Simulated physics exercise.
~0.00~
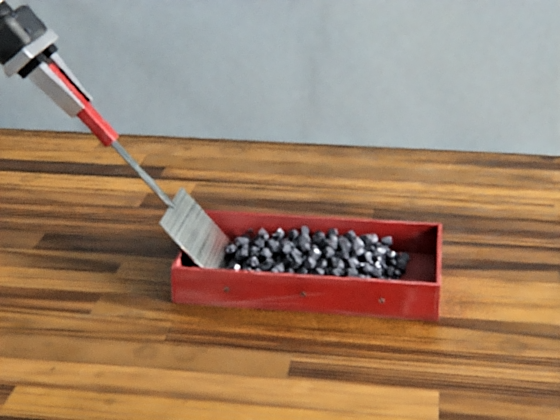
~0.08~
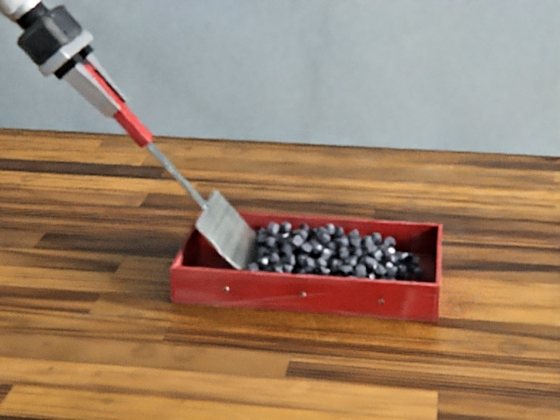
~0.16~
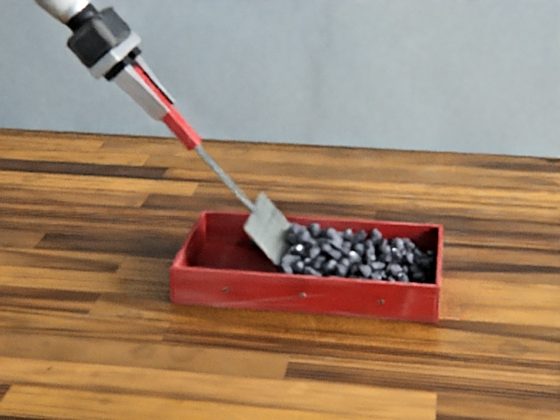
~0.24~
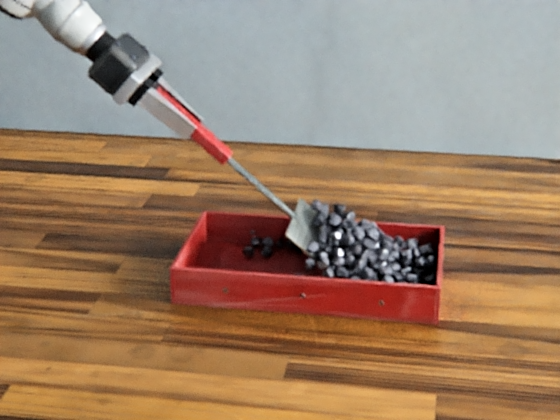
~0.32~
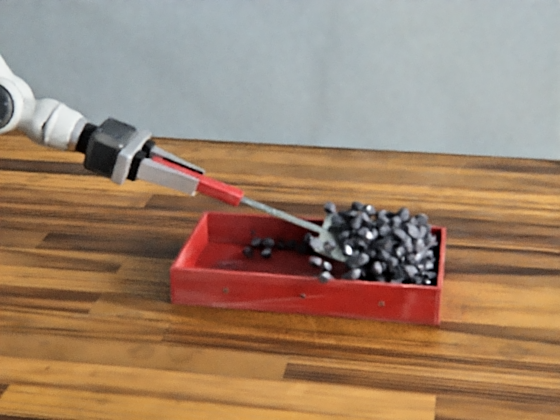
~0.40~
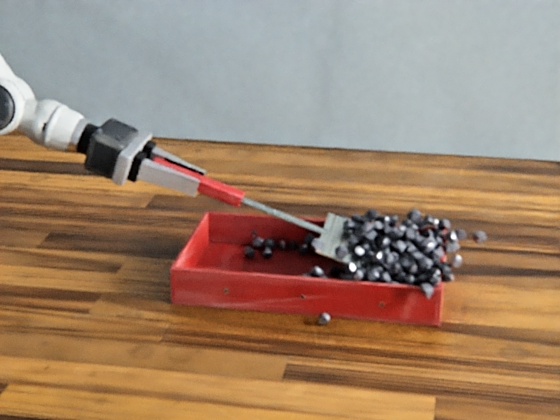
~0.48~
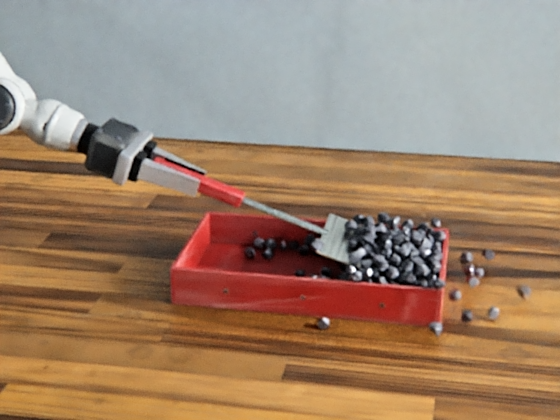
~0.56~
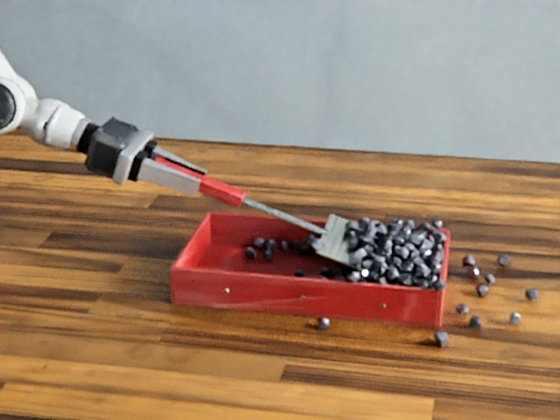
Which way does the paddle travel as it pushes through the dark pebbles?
The paddle moves to the right, heaping the pebbles toward that end of the tray.
